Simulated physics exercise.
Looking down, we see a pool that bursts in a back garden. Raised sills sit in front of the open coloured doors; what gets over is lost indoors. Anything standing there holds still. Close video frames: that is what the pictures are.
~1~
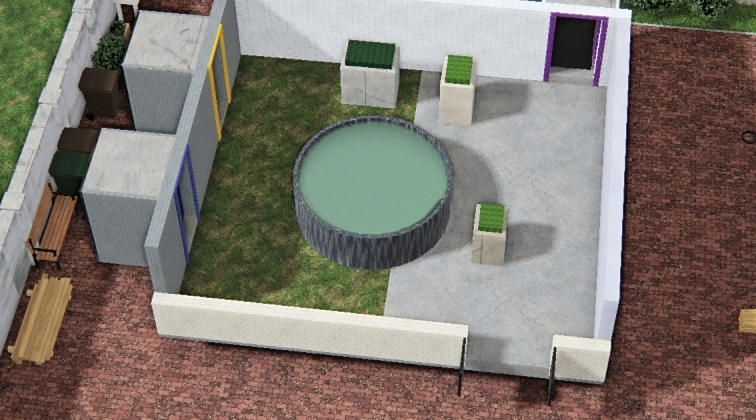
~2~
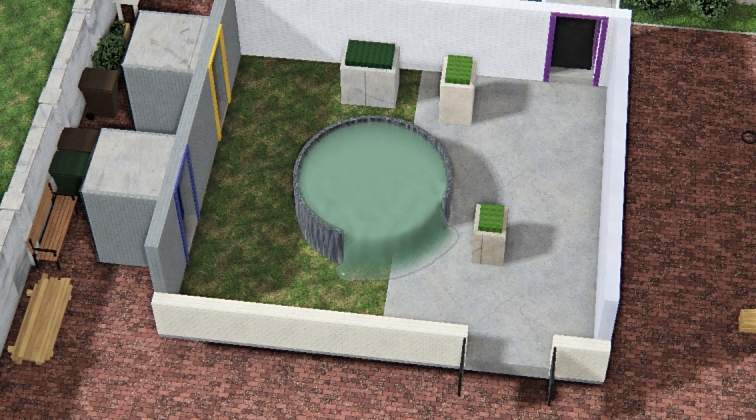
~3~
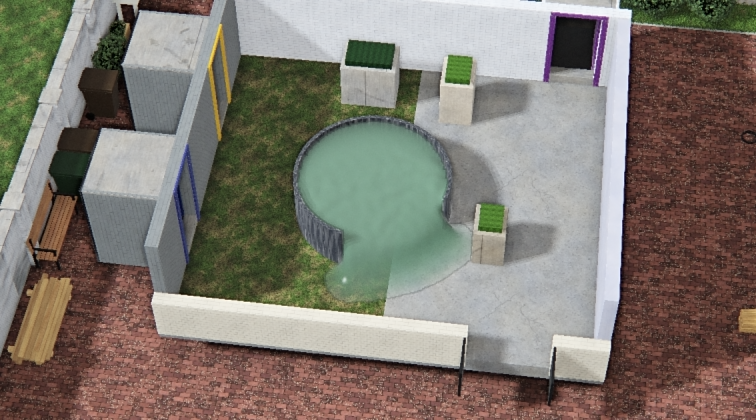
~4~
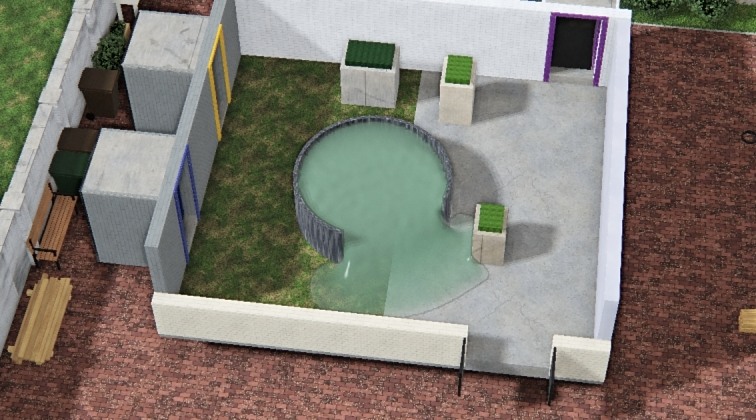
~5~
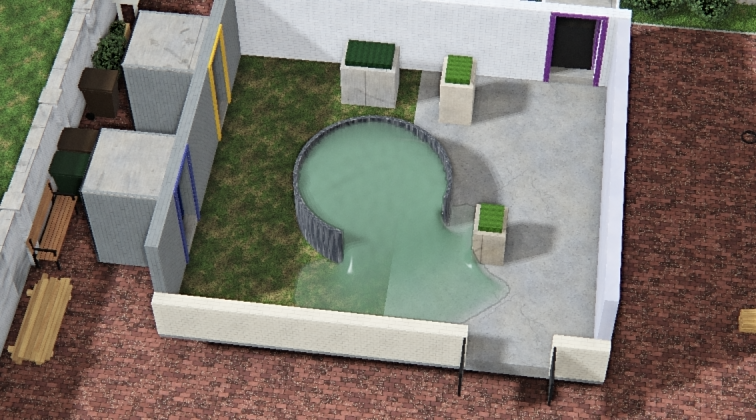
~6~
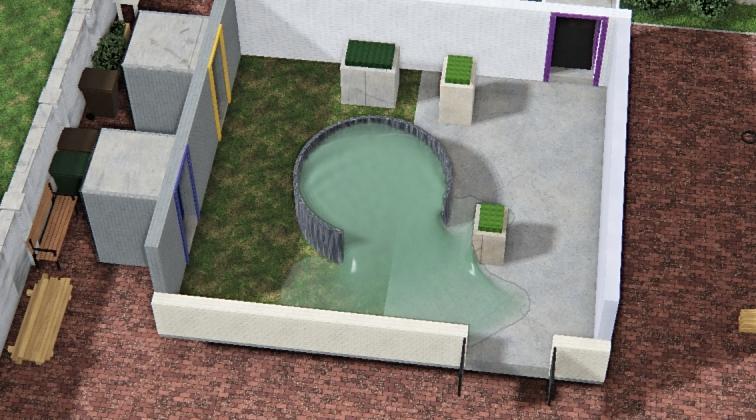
Round garden pool bursting open at its front, pale green water pouring out and spreading across the grass and grey paving.
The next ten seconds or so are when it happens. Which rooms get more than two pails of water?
Result: The blue door counts as not over; the purple door counts as not over; the yellow door counts as not over.
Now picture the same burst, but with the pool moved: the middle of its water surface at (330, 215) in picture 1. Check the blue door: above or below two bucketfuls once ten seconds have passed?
So the blue door never reaches the line, if you ask me.
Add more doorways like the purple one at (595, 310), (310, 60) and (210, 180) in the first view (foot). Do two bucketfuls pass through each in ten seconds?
Lab note, doors in listed order: Over the limit, under the limit, under the limit.
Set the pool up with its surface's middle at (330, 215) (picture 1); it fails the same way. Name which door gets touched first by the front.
That would be the door marked blue, I say.
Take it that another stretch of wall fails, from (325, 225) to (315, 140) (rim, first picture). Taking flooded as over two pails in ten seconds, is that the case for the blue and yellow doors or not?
In order, the blue one overshoots, the yellow one overshoots.
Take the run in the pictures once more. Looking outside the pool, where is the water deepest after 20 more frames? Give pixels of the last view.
Look close to (590, 335).
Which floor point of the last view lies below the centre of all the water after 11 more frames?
Centre of the water: Near (404, 260).
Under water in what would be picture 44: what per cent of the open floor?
Roughly 90 percent, I'd say.
A moment on, water covers 30 % of the floor; the blue door not reached, the purple door not reached, the yellow door not reached.
Next, water covers 40 % of the floor; the blue door not reached, the purple door not reached, the yellow door not reached.
Then, water covers 65 % of the floor; the blue door wet at the sill, nothing in, the purple door not reached, the yellow door not reached.
Later, water covers 90 % of the floor; the blue door wet at the sill, nothing in, the purple door under two buckets in, the yellow door wet at the sill, nothing in.
In the end, water covers 100 % of the floor; the blue door wet at the sill, nothing in, the purple door under two buckets in, the yellow door wet at the sill, nothing in.
